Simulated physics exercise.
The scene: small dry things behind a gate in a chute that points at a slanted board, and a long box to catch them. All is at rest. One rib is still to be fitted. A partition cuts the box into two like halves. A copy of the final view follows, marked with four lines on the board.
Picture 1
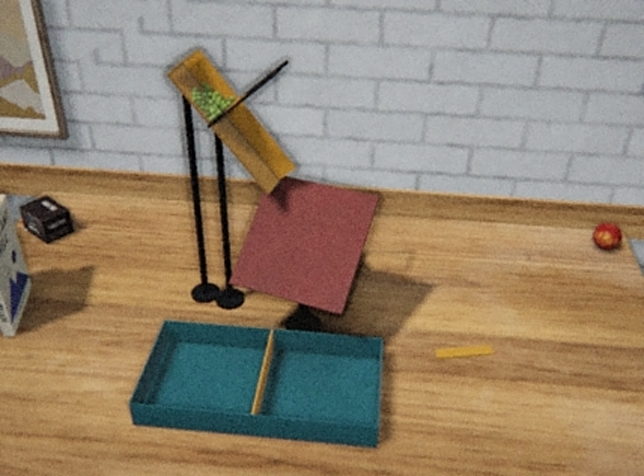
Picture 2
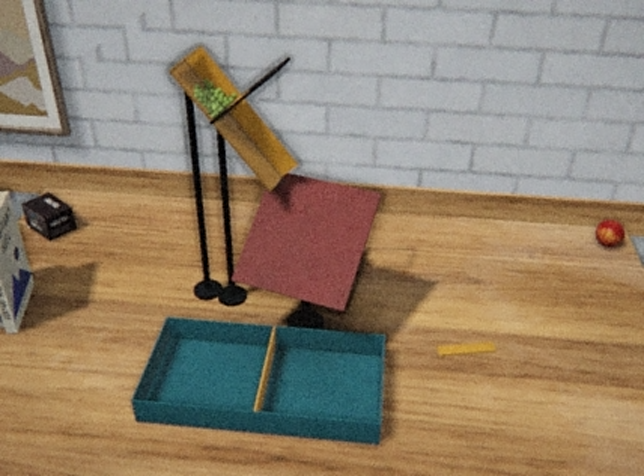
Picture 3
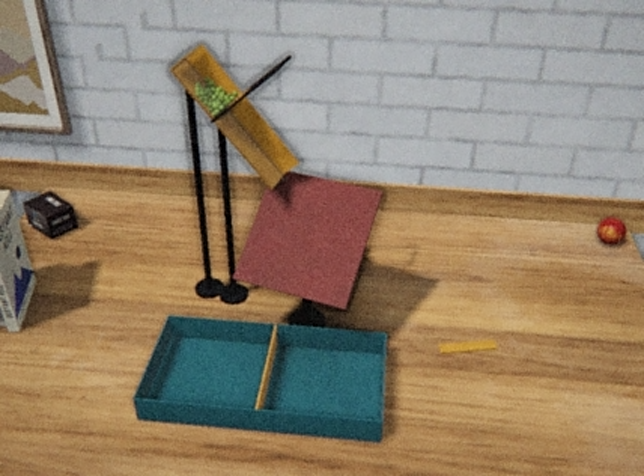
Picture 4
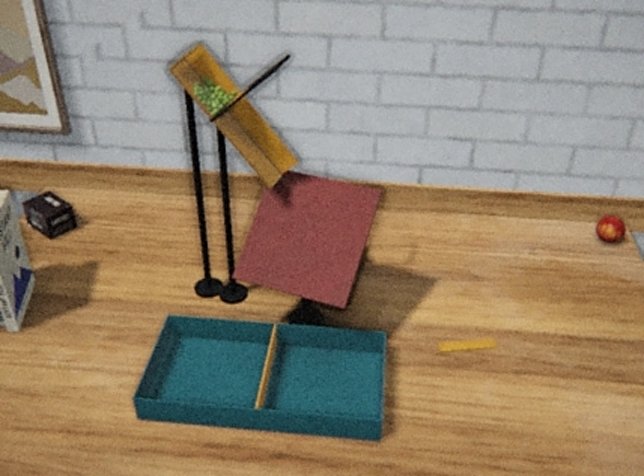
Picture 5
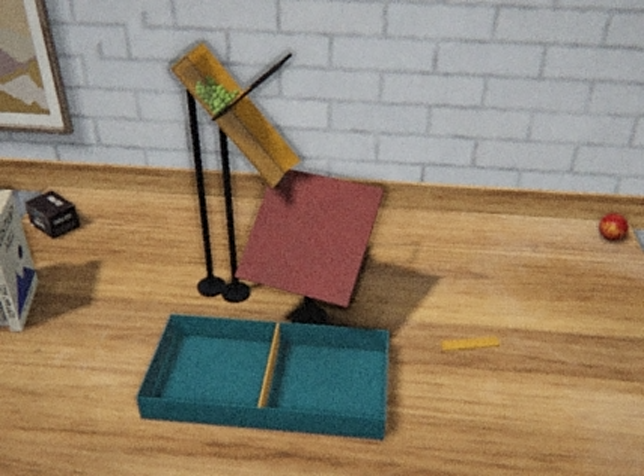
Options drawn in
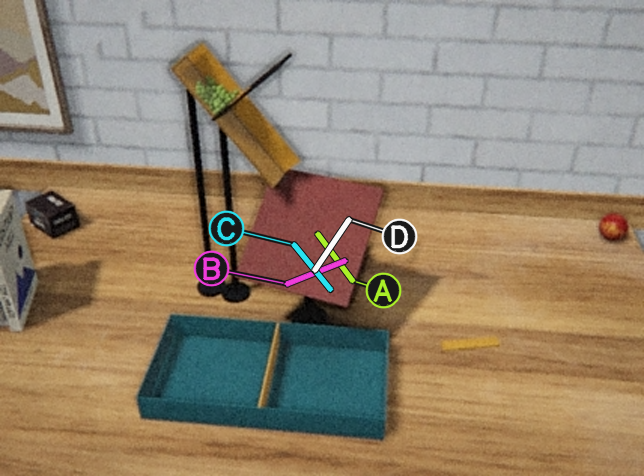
A tilted orange-brown chute holding small green pieces behind a dark bar stands on thin black legs above a slanted dark-red board, seen from slightly above on a wooden tabletop against a pale brick wall. A teal box with a tan divider sits in front, between dark and pale boxes at left and a yellow strip and red ball-like object at right. Nothing on the table moves, while the view shifts very slightly.
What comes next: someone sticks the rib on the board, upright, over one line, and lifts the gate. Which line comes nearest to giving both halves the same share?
D beats the others.
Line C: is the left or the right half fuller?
Right.
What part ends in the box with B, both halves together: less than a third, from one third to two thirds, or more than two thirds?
Line B gives more than two thirds.
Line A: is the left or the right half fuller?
The right half.
On the marked copy, line A from (317, 234) to (352, 280); line B from (345, 260) to (287, 283); line C from (294, 244) to (330, 289); line D from (349, 219) to (314, 270).
With A, of what is caught, a small share in the left half, all but a few in the right.
With B, of what is caught, the bulk in the left half, a small share in the right.
With C, of what is caught, a small share in the left half, all but a few in the right.
With D, of what is caught, close to half in the left half, close to half in the right.
